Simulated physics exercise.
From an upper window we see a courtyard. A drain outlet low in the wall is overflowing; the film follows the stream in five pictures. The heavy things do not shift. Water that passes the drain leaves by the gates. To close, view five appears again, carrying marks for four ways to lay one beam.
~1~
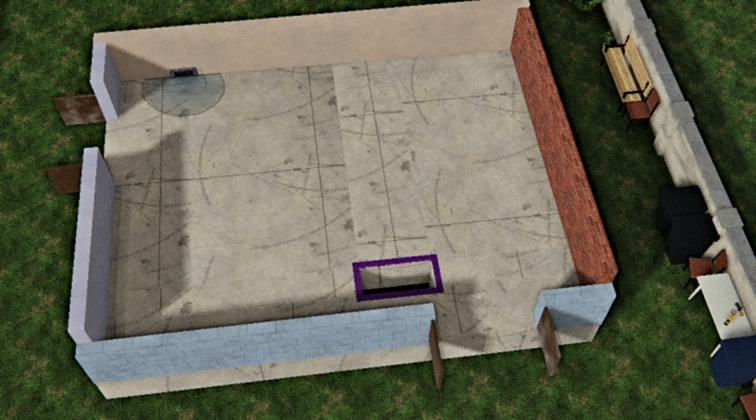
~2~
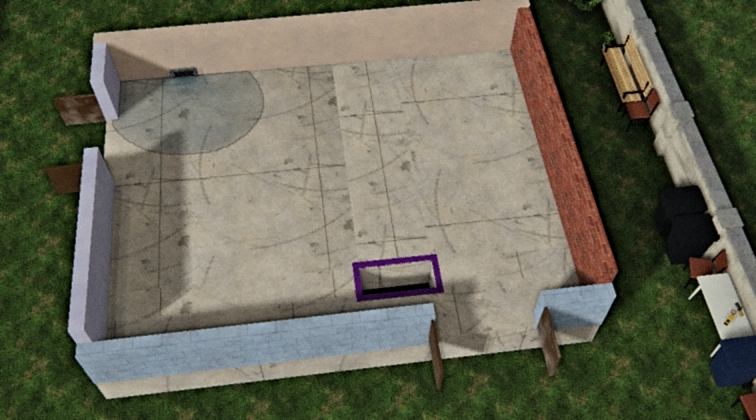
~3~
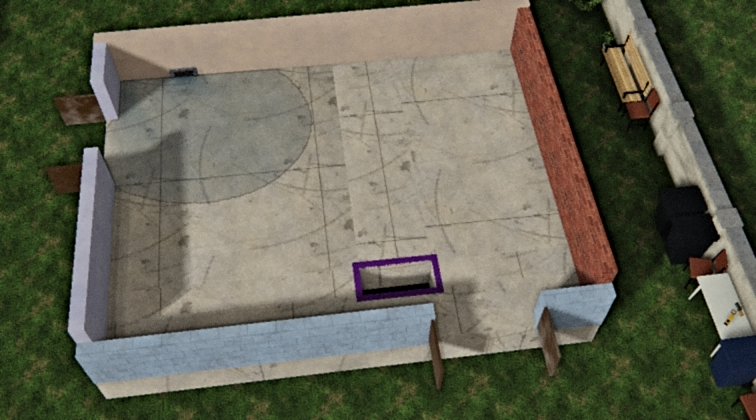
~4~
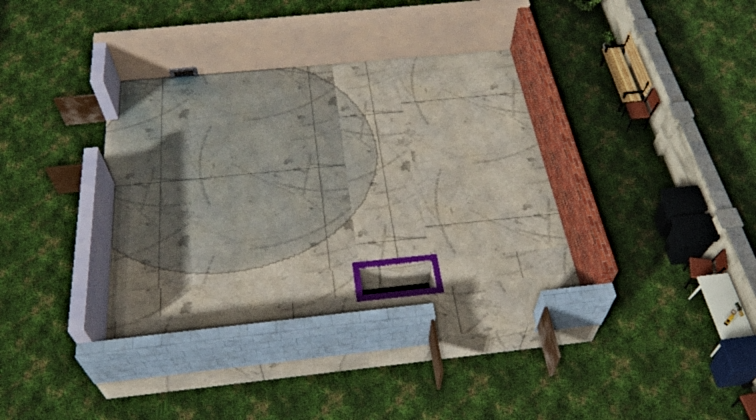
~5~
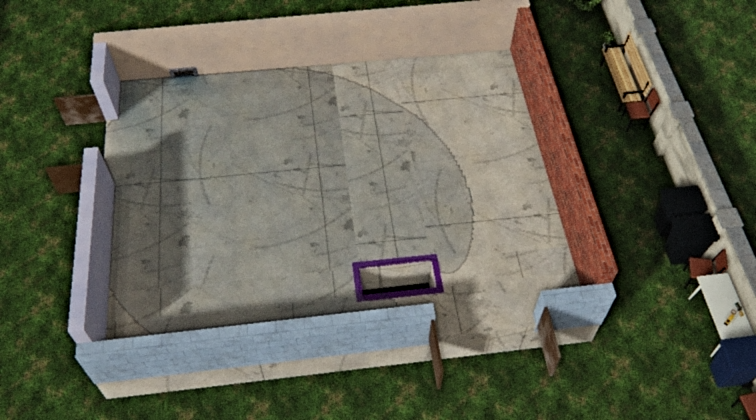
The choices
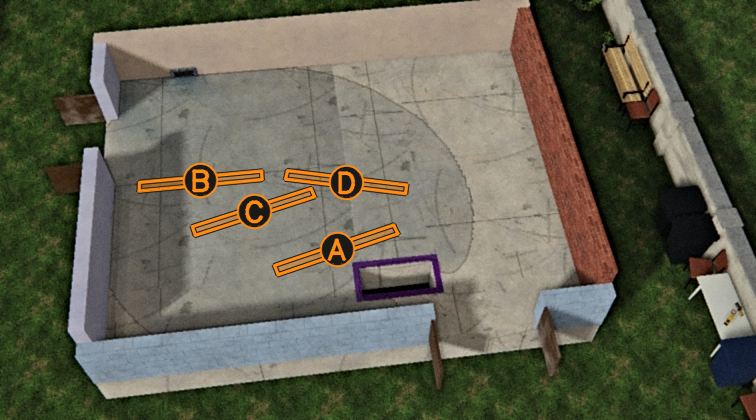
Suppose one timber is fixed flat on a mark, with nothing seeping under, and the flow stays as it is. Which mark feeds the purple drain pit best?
D.
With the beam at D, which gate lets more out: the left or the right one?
More leaves on the right.
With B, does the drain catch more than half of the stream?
No, it does not.
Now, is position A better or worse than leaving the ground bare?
Worse.
On the marked copy, A from (276, 270) to (395, 229); B from (139, 186) to (261, 175); C from (193, 230) to (312, 192); D from (286, 174) to (406, 189).
With A, about 25 % of the stream goes into the purple drain pit, about 74 % out by the gates.
With B, about 23 % of the stream goes into the purple drain pit, about 77 % out by the gates.
With C, about 26 % of the stream goes into the purple drain pit, about 74 % out by the gates.
With D, about 39 % of the stream goes into the purple drain pit, about 60 % out by the gates.
